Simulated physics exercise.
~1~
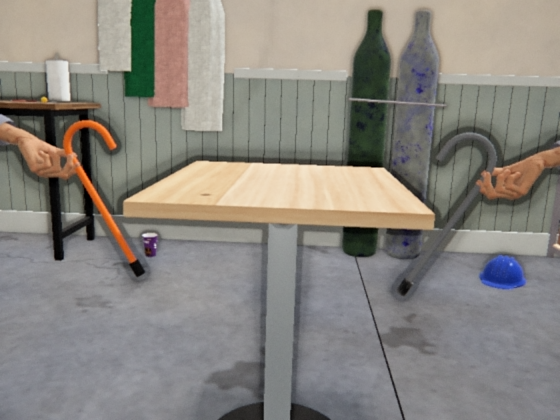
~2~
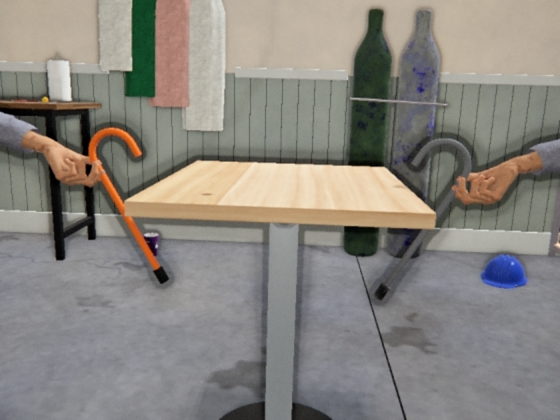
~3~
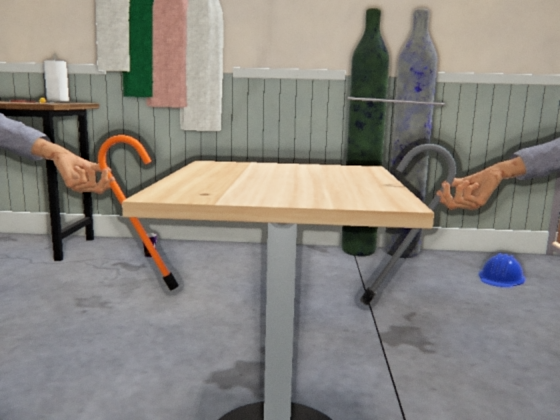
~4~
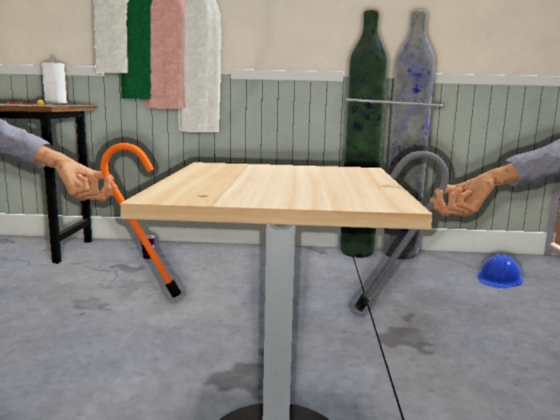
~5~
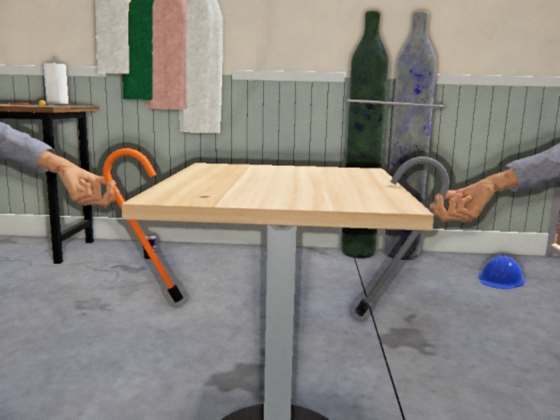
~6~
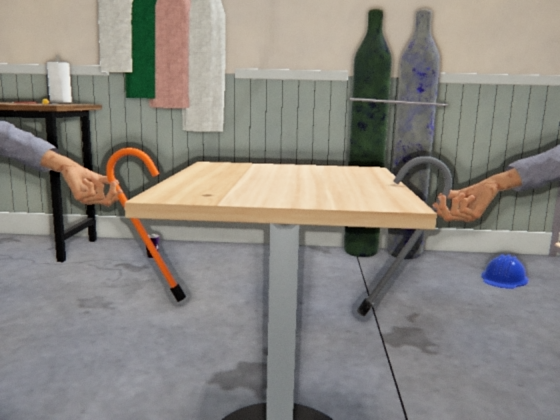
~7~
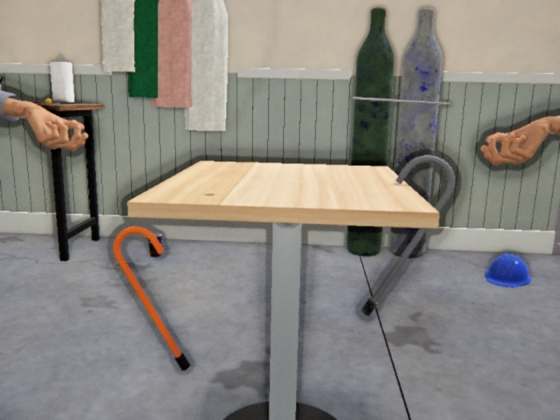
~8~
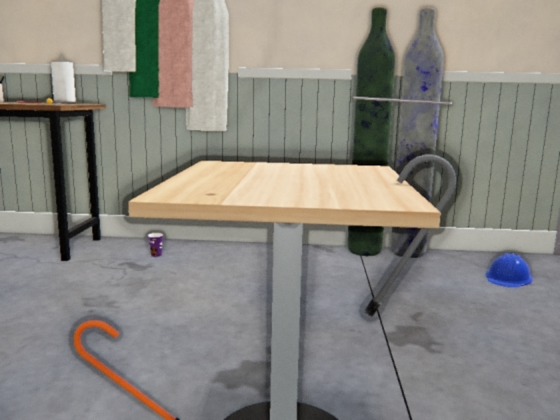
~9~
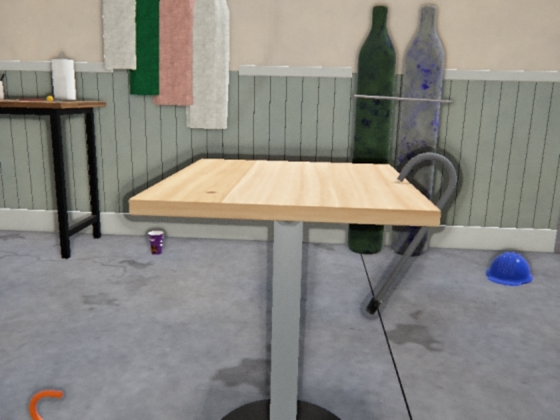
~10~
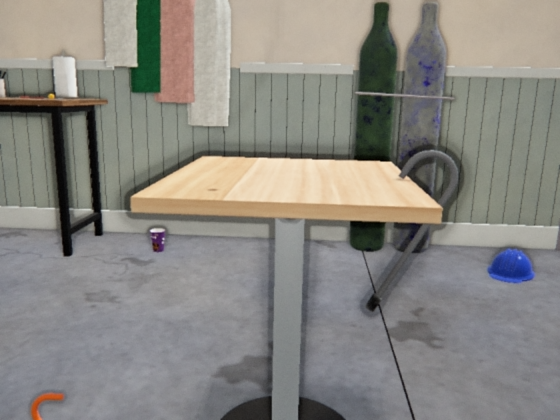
The clip opens with two hands holding hooked canes on either side of a light wooden table top, an orange one on the left and a grey one on the right. The hands bring the canes inward toward opposite edges of the table, lowering them slightly until each crook sits at an edge. Both hands then let go and draw back. The orange cane drops past the left edge, tipping over as it falls to the floor and slides toward the lower left. The grey cane stays hooked on the right edge, hanging still at the end.
